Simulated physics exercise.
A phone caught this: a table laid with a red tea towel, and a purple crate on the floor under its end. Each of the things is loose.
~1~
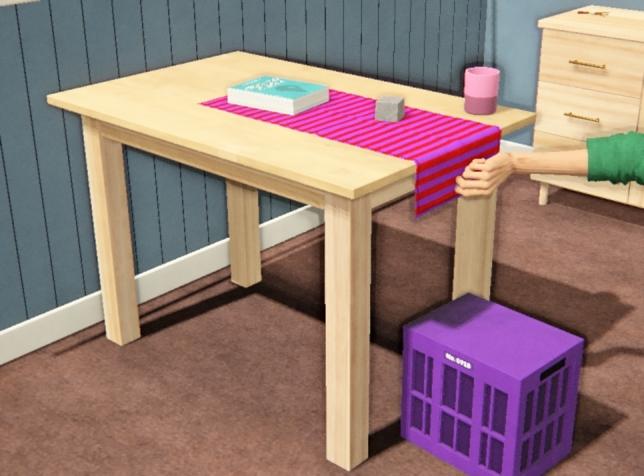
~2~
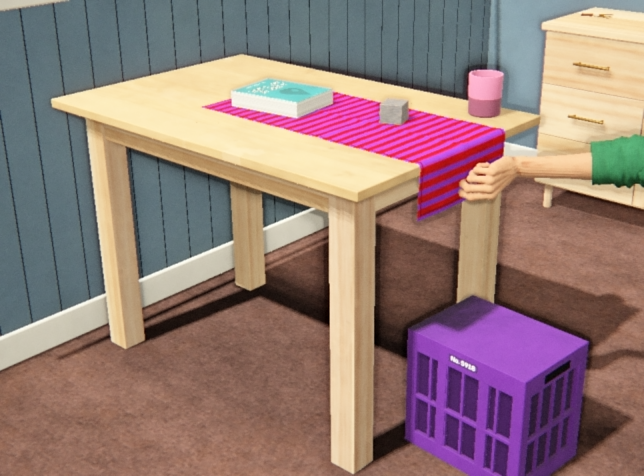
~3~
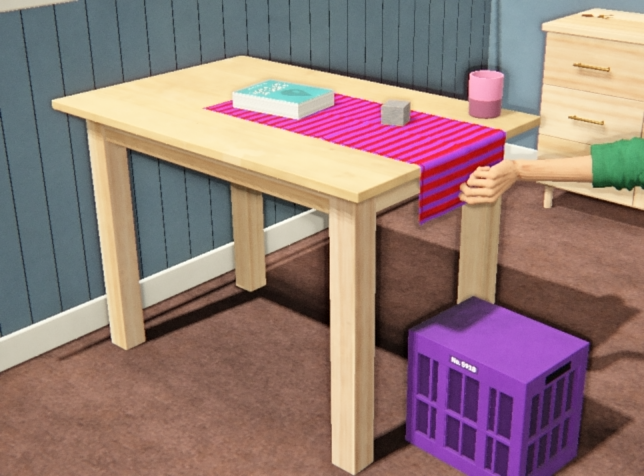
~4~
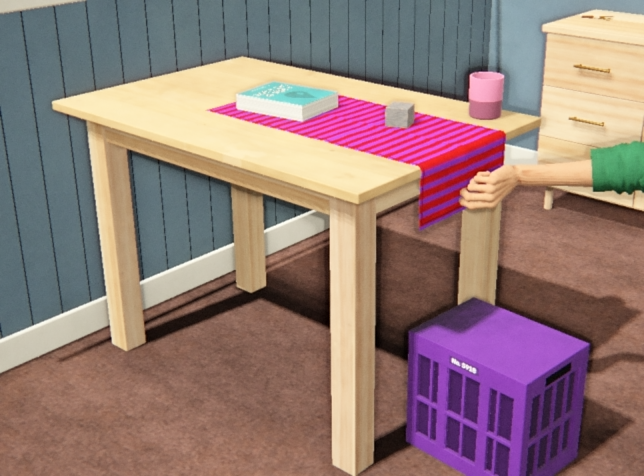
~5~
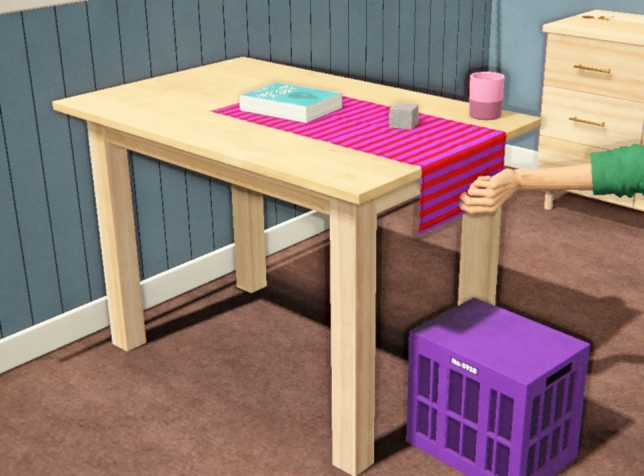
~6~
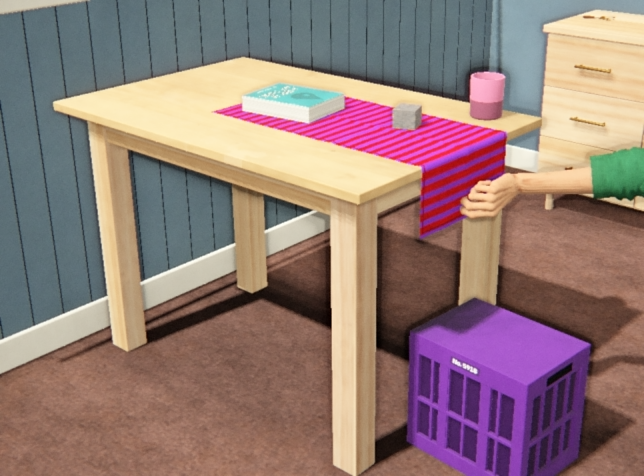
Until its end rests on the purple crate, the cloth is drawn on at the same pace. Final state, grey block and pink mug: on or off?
Grey block - off; pink mug - on.
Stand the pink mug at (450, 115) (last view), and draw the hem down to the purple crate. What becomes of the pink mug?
Placed so, it is carried off.
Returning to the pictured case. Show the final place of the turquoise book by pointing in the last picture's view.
In the last view, roughly at (376, 121).
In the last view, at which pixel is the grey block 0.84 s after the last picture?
Somewhere around (458, 128), I reckon.
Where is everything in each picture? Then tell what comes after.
The first frame shows tea towel end (414, 218); grey block (390, 99); pink mug (483, 71); turquoise book (278, 87); top of the crate (496, 350).
The second frame shows tea towel end (417, 221), far hem (201, 107); pink mug (486, 74); pink mug stands beside the cloth.
The third frame shows tea towel end (420, 225); grey block (396, 103).
The fourth frame shows tea towel end (419, 230), far hem (206, 111); pink mug (487, 76).
The fifth frame shows tea towel end (417, 234); grey block (405, 106).
The sixth frame shows tea towel end (419, 239), far hem (211, 112); grey block (407, 107); pink mug (488, 76); top of the crate (503, 355).
Then, 0.84 s after the last picture, hem going down; block carried along near (457, 128); mug unmoved.
Then, 1.58 s after the last picture, hem on the crate; block down below near (509, 288); mug unmoved.
At rest, hem on the crate; block down below near (509, 288); mug unmoved. The grey block is carried off the end and the pink mug stays on the table.
